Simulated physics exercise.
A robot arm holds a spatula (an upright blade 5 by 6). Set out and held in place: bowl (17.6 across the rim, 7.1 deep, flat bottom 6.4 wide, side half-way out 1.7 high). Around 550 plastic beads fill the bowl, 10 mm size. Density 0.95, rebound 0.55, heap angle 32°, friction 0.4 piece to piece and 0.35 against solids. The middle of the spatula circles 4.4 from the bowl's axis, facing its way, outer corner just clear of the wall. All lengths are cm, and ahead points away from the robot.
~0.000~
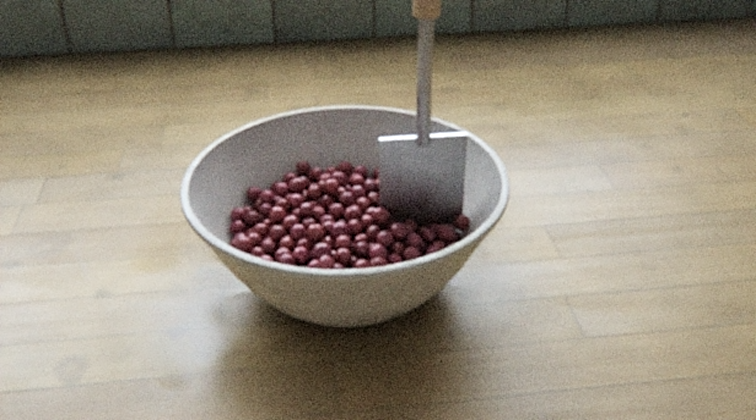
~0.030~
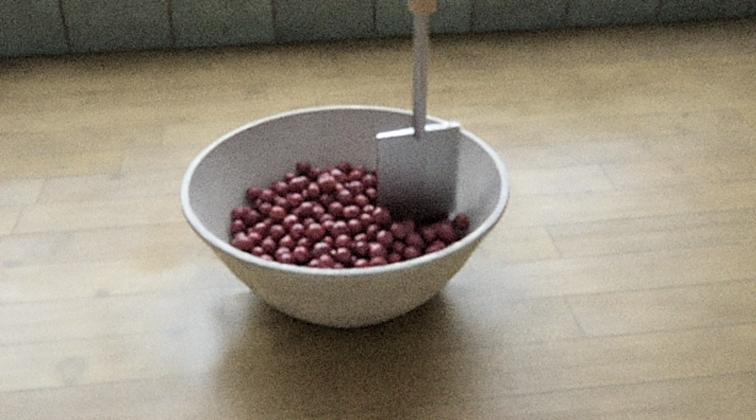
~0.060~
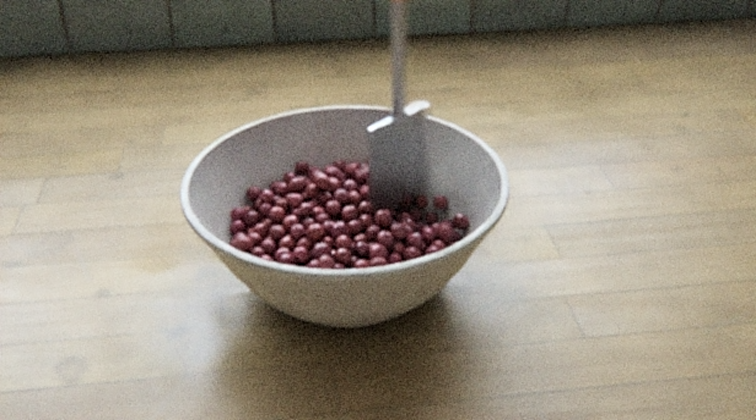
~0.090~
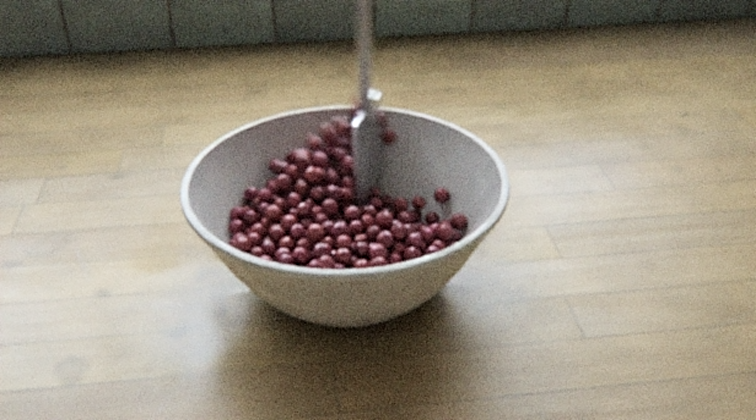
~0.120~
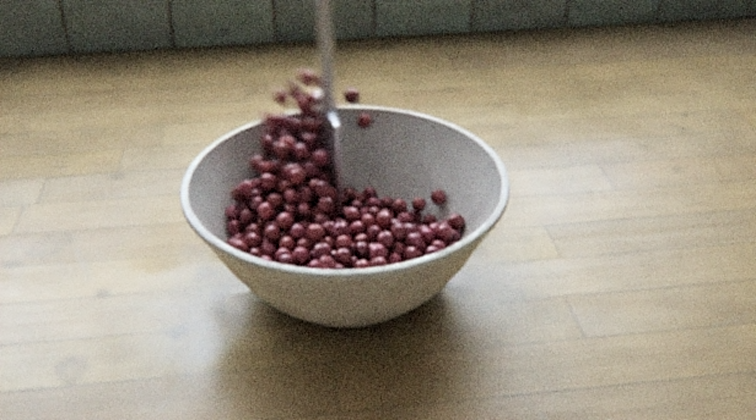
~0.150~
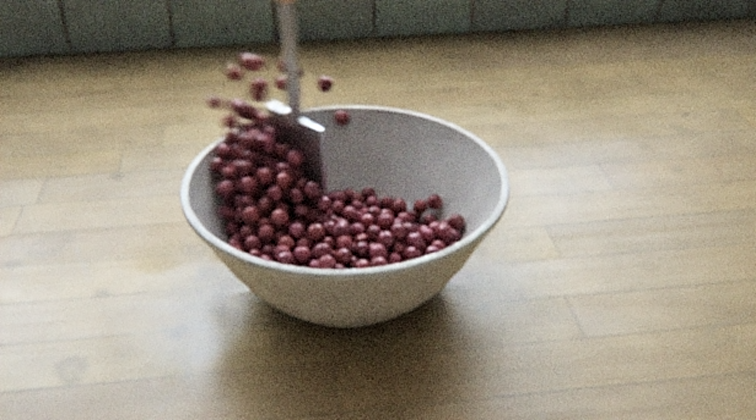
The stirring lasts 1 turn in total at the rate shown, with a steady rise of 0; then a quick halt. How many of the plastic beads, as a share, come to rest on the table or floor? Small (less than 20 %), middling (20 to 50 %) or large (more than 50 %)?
Share on the table or floor: Middling (20 to 50 %).
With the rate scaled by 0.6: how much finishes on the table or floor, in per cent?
Some 15 per cent.
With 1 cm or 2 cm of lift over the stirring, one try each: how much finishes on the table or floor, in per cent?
About 20 and 15 per cent.
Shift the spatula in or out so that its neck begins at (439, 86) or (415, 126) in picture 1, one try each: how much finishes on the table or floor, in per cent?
Some 0 and 30 per cent.
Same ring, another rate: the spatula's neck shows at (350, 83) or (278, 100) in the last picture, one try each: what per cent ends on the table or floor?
Some 15 and 30 per cent.
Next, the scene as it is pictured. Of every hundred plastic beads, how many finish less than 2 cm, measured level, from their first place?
Roughly 40 per cent.
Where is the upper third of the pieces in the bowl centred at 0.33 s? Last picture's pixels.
Near (421, 234).
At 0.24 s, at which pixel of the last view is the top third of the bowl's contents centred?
At about (301, 250).
After 0.24 s, 212° round, highest piece 11 above the table; 511 in the bowl, 42 in flight or on the tool.
After 0.33 s, 298° round, highest piece 11 above the table; 462 in the bowl, 24 on the table or floor, 67 in flight or on the tool.
After 0.57 s, 0° round, highest piece 7 above the table; 406 in the bowl, 140 on the table or floor, 7 in flight or on the tool.
After 1.27 s, 0° round, highest piece 6 above the table; 406 in the bowl, 147 on the table or floor.
In the end, 406 in the bowl, 147 on the table or floor. That is 27 % on the table or floor.
